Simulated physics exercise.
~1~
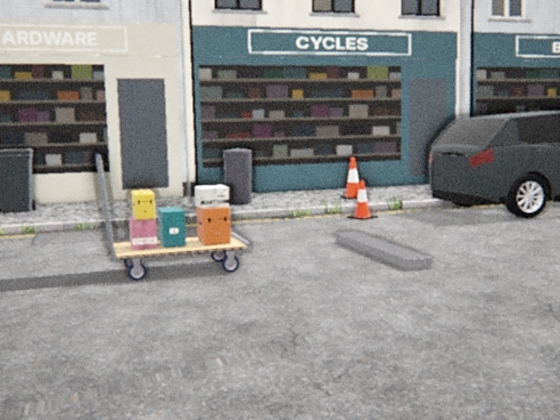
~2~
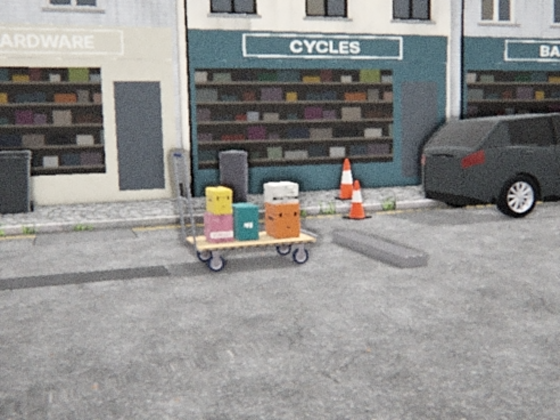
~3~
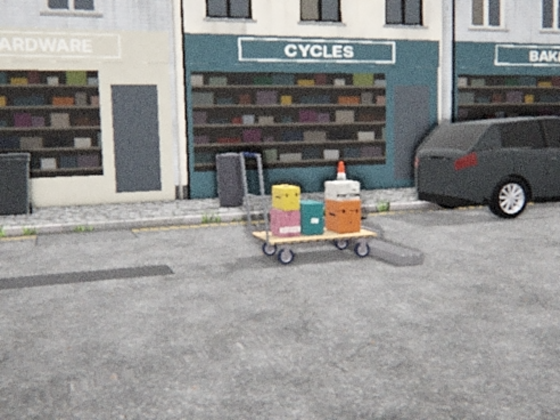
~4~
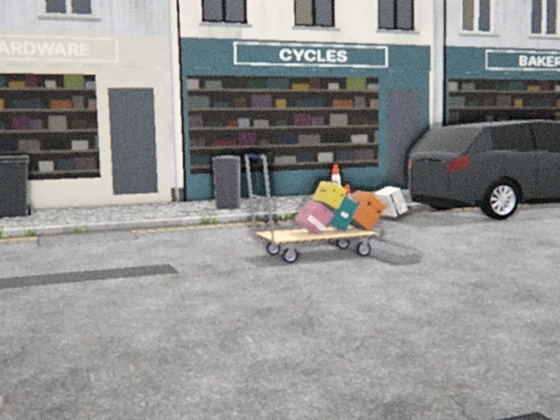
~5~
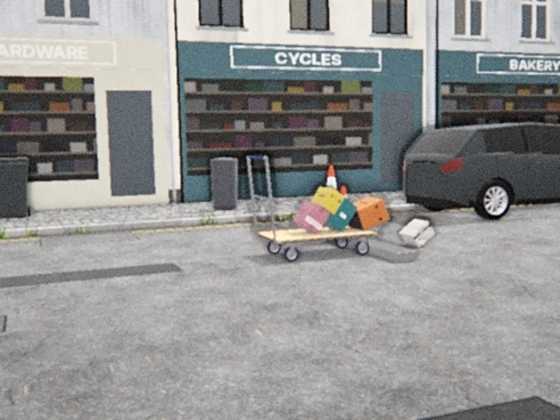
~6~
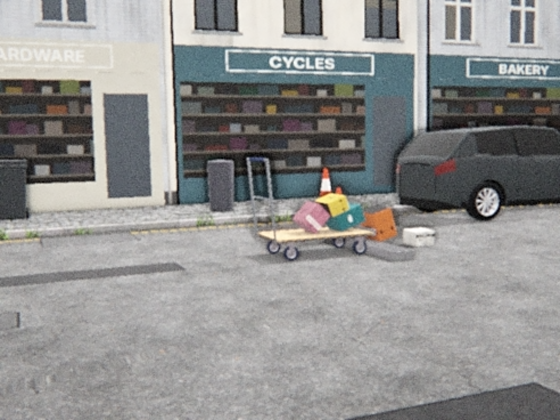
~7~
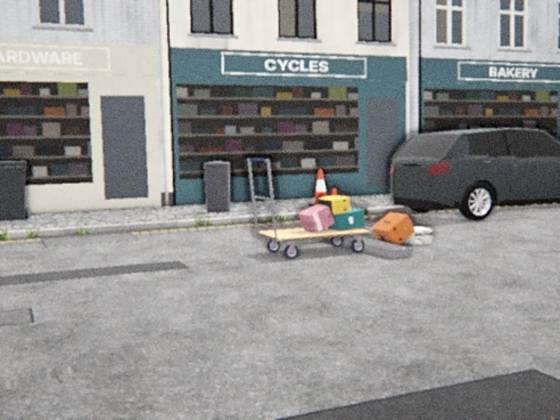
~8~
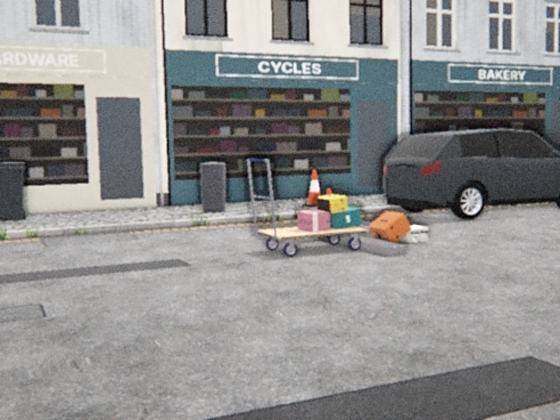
A cart rolls right, stops abruptly, and its boxes topple, two landing on the road.
